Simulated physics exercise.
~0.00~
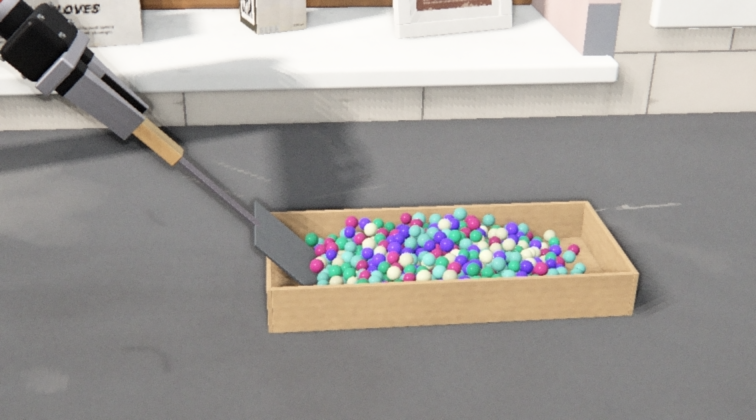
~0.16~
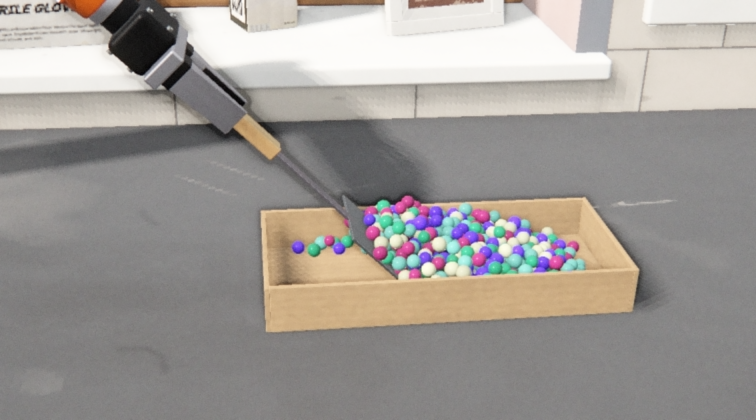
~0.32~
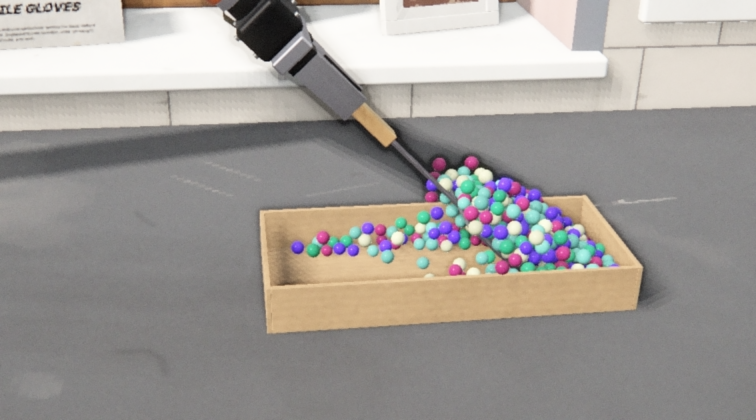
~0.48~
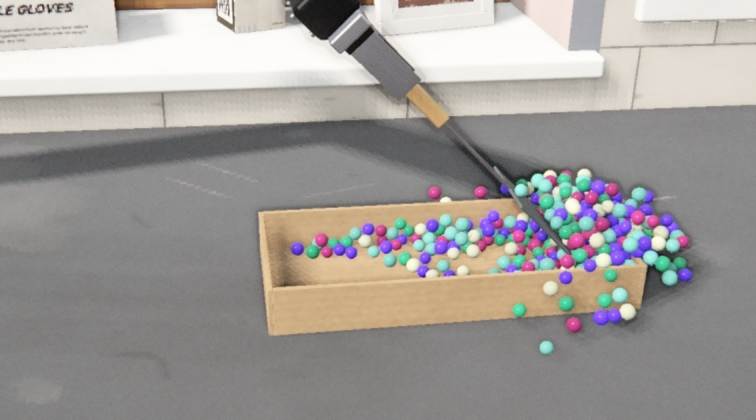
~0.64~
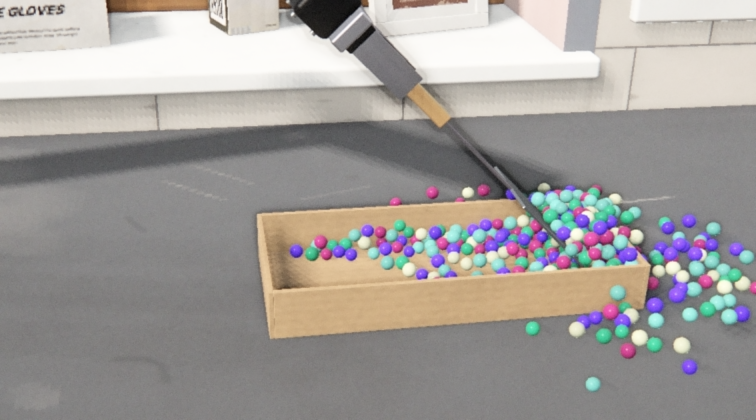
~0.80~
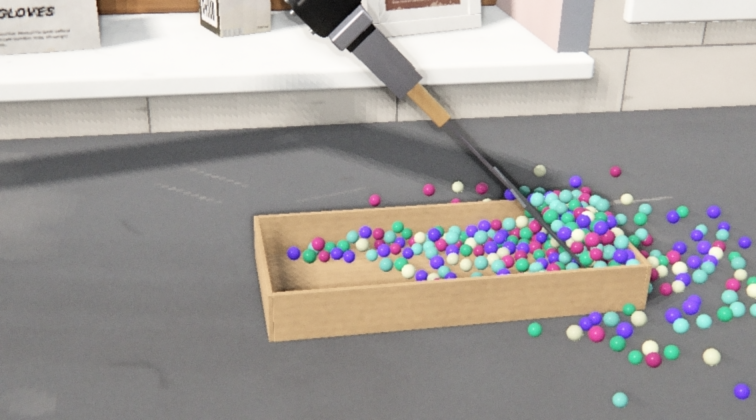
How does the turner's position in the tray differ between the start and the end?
At the start the turner is at the left end of the tray. By the end it is over toward the right end, among the heaped balls.
On a grey counter, a robot's turner pushes colourful balls right, spilling some over the tray's end.
